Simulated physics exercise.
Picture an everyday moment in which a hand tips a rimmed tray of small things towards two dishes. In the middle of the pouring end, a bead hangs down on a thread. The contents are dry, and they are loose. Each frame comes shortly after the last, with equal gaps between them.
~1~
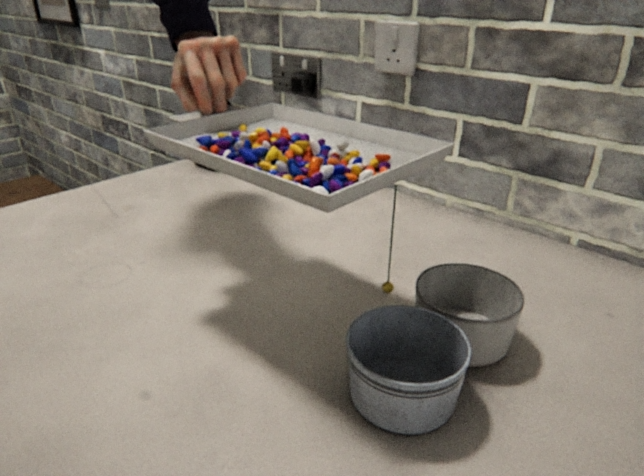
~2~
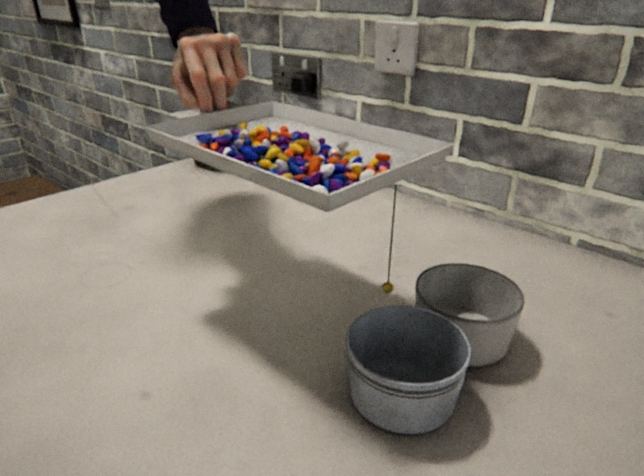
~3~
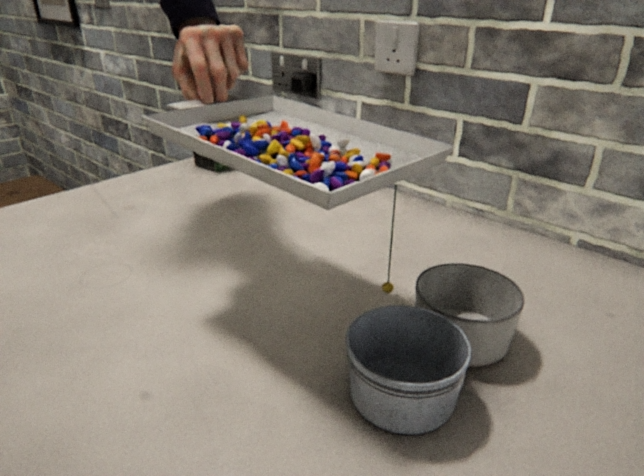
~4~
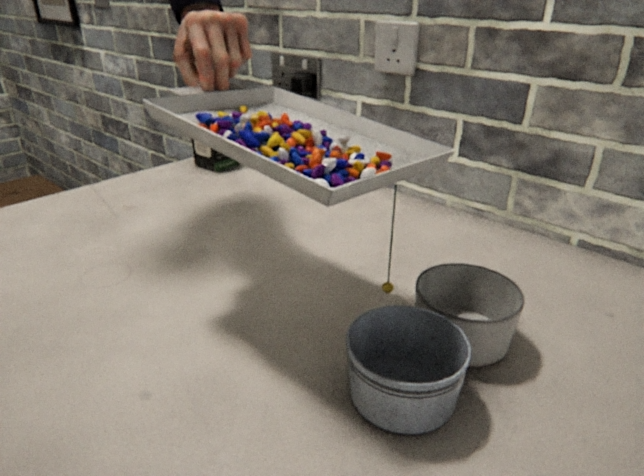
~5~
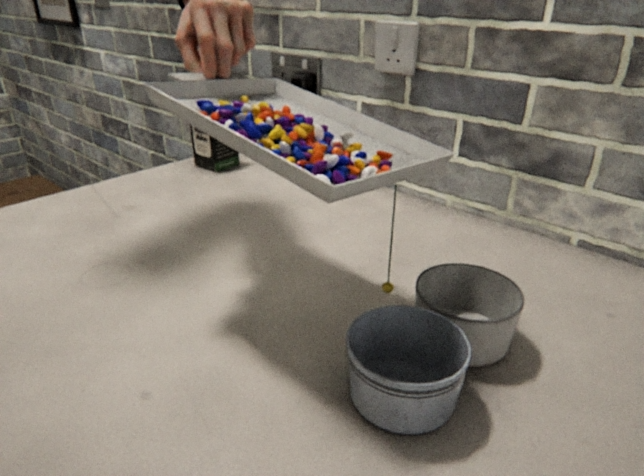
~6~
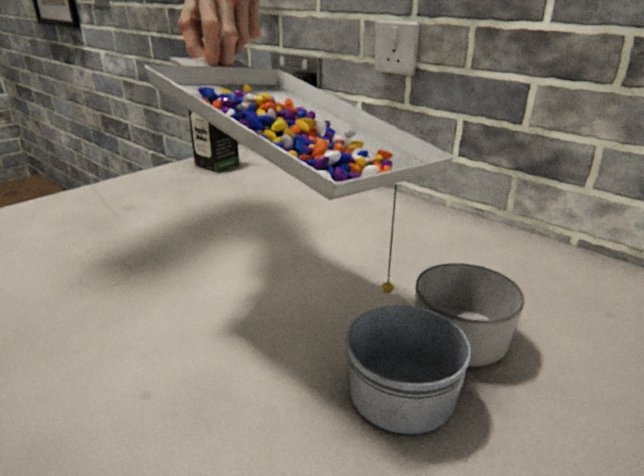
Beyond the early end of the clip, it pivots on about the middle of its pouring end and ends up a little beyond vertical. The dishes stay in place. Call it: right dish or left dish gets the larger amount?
Right dish.
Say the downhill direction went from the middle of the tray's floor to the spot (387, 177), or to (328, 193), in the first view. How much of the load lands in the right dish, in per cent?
The first try gives close to 50 per cent, the second close to 0 per cent.
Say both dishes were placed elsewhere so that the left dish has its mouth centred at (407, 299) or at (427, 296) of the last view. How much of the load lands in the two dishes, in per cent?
You'd see around 90 per cent and then around 80 per cent.
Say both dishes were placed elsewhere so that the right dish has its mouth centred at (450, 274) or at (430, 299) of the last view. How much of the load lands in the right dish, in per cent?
90 per cent the first time, 50 per cent the second time.
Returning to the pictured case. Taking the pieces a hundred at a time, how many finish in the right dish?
That share is close to 70 %.
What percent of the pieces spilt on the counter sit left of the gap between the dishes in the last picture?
It works out to some 40 per cent.
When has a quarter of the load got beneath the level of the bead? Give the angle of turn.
80°.
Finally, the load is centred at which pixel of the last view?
At about (460, 323).
Shortly afterwards, tray tipped steeply; all but a few on the tray; only a few in the right dish; a little in the air.
Next, tray tipped right over; a little on the tray; only a few in the left dish; near two thirds in the right dish; near a quarter outside both; a little in the air.
Some moments later, tray tipped past a quarter turn; only a few in the left dish; near two thirds in the right dish; near a quarter outside both.
In the end, tray tipped past a quarter turn; only a few in the left dish; near two thirds in the right dish; near a quarter outside both.
